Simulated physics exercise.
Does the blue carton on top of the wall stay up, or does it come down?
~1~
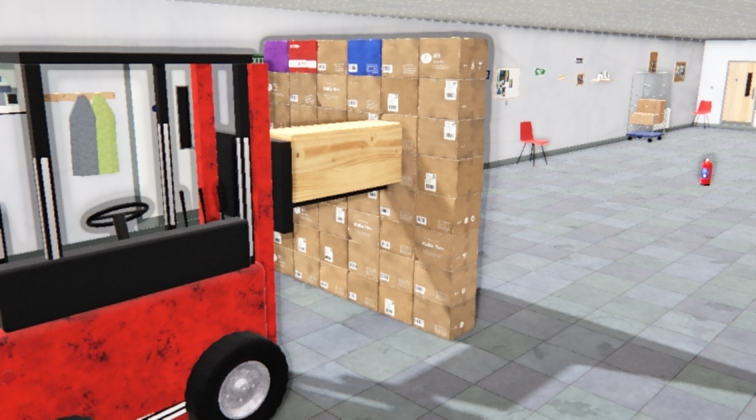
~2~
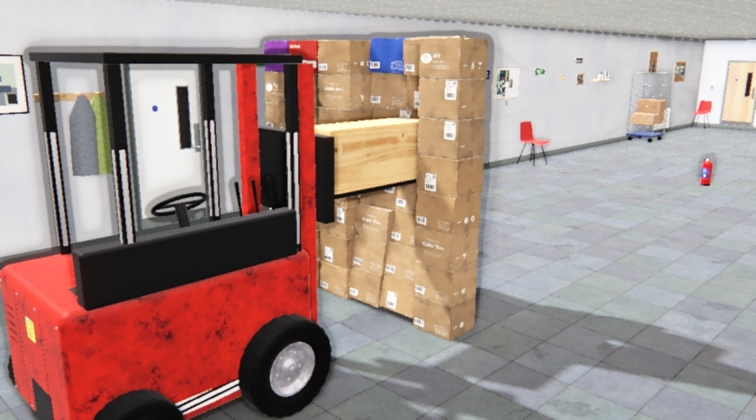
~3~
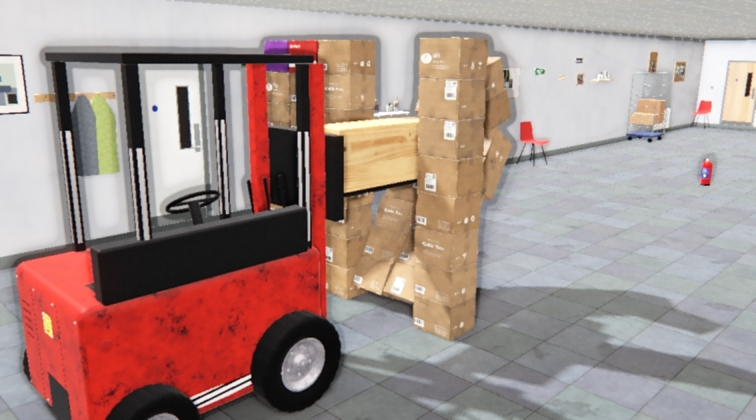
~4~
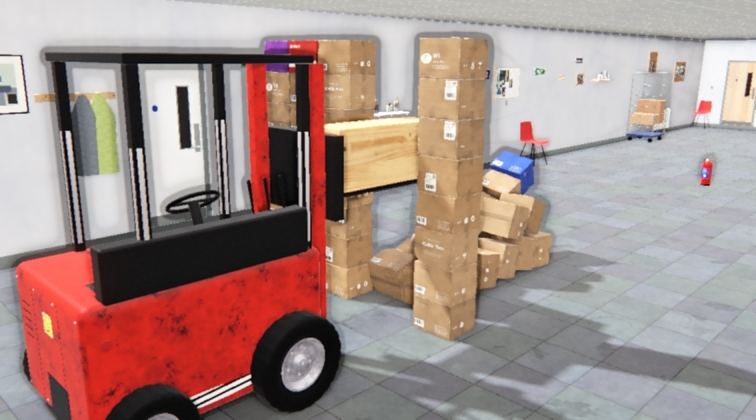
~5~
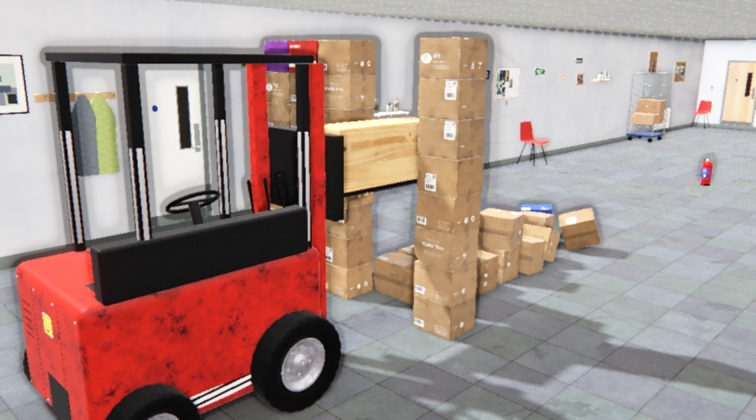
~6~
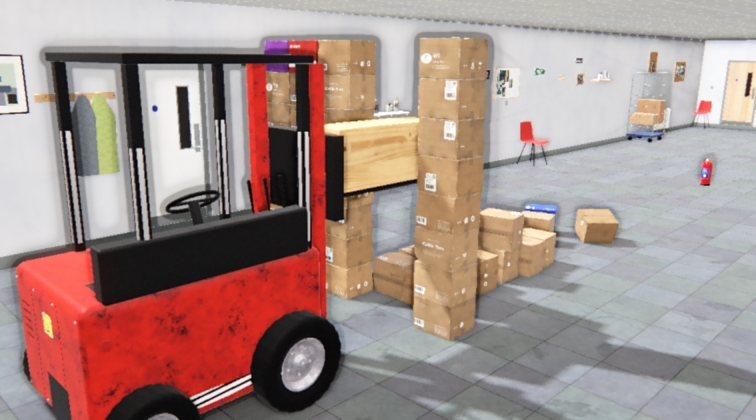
It comes down. It falls with the middle stacks and ends up on its side among the spilled cartons beyond the wall.
